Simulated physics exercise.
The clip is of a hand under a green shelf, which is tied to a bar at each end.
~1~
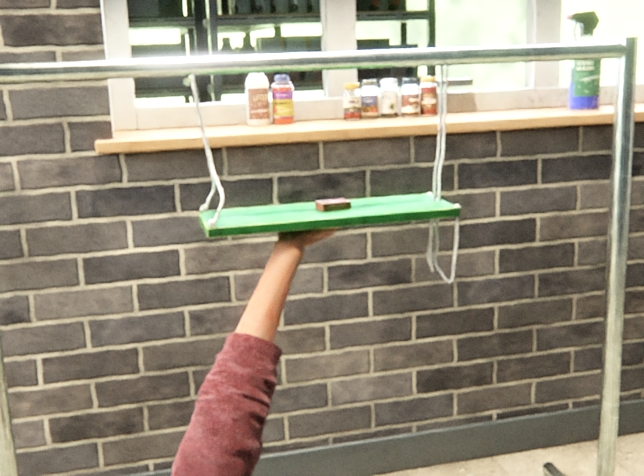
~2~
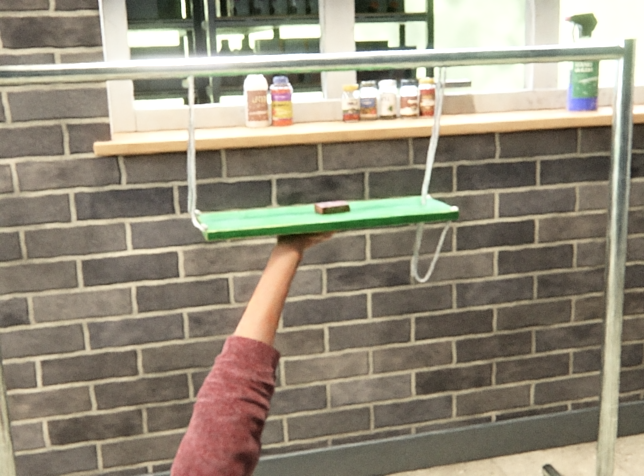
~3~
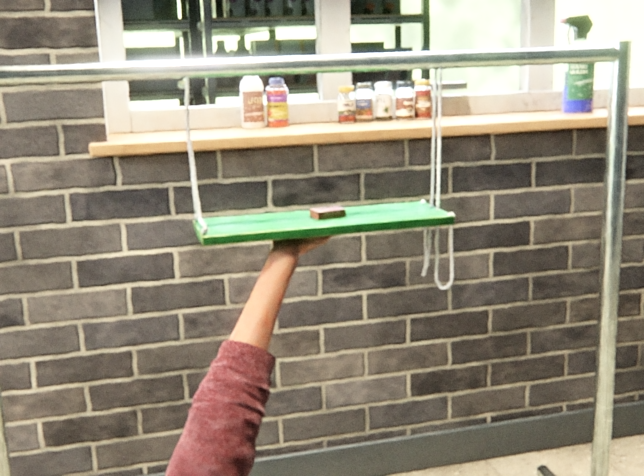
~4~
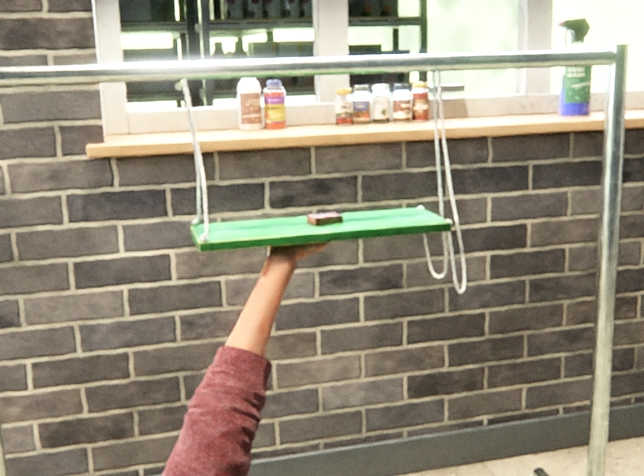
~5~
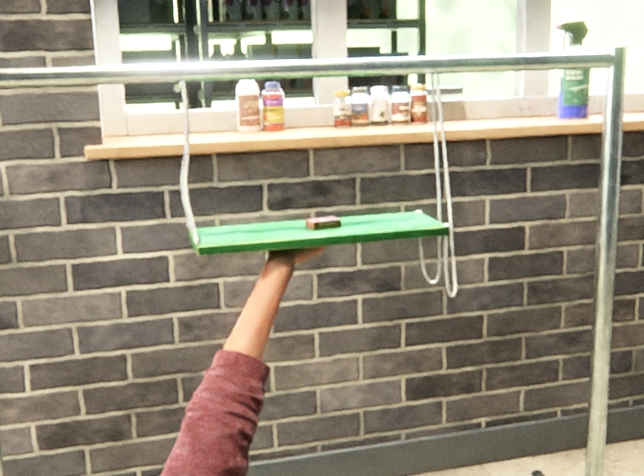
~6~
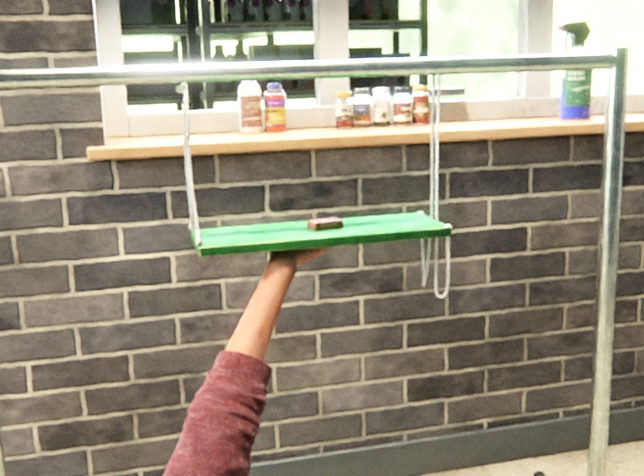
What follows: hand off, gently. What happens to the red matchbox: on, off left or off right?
Outcome: The red matchbox is shed rightwards.
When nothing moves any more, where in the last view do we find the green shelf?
Around (295, 308).
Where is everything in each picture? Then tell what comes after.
Red matchbox (333, 205); green shelf (338, 223), in the first frame.
Red matchbox (332, 208), in the second frame.
Red matchbox (328, 213), in the third frame.
Red matchbox (325, 219); green shelf (330, 237), in the fourth frame.
Red matchbox (323, 223), in the fifth frame.
Red matchbox (325, 224); green shelf (330, 242); left strings almost straight; right strings slack, hanging in a loop, in the sixth frame.
Then, 0.42 s after the last picture, board tipped 12° down to the right; matchbox sliding near (392, 262).
Then, 0.98 s after the last picture, board tipped 34° down to the right; matchbox on the floor.
Then, 1.52 s after the last picture, board tipped 36° down to the right; matchbox on the floor.
At rest, board tipped 38° down to the right; matchbox on the floor. The red matchbox goes off on the right.
